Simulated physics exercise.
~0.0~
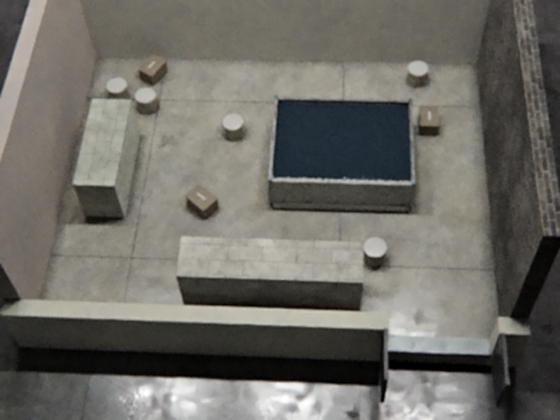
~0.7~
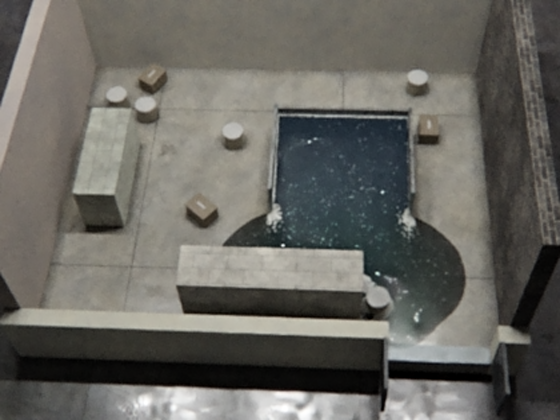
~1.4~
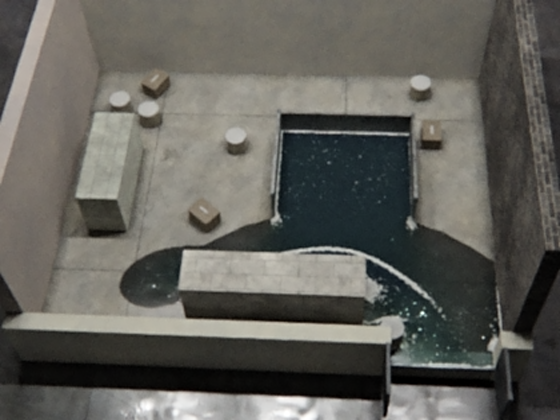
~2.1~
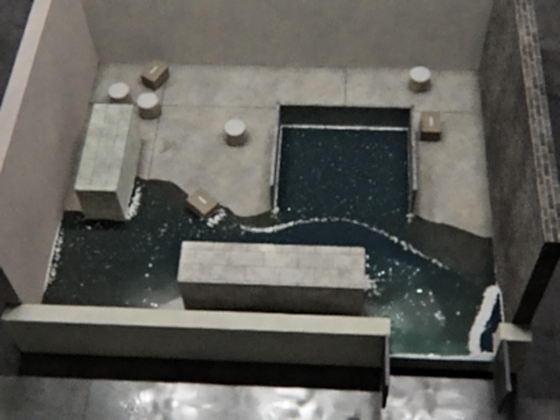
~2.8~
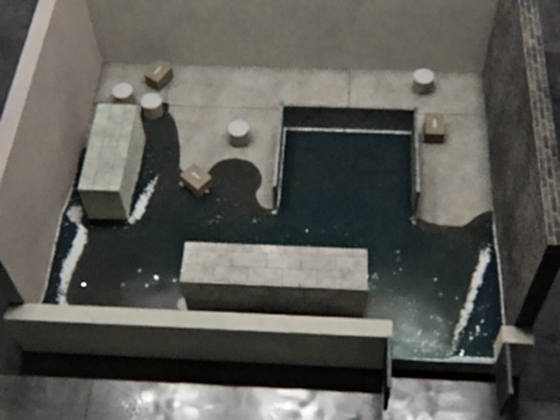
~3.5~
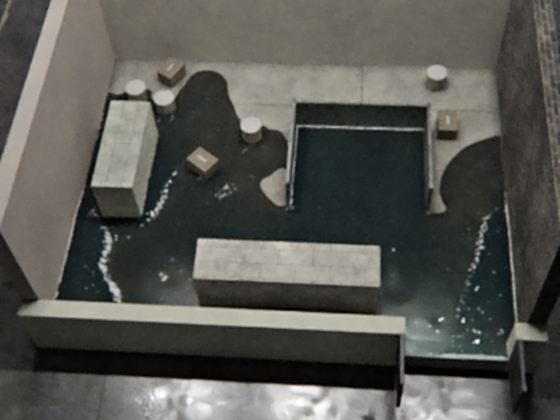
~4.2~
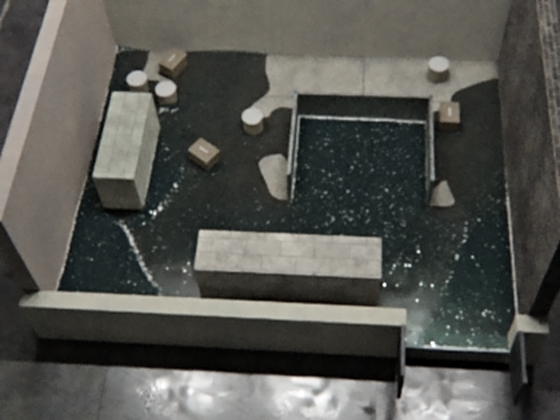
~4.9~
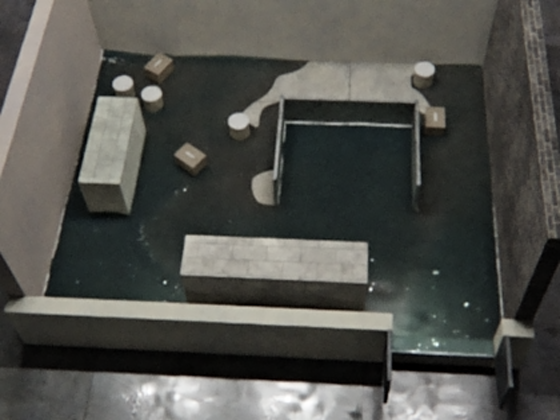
In a walled hall, a tank's front gives way and dark water spreads across the floor.
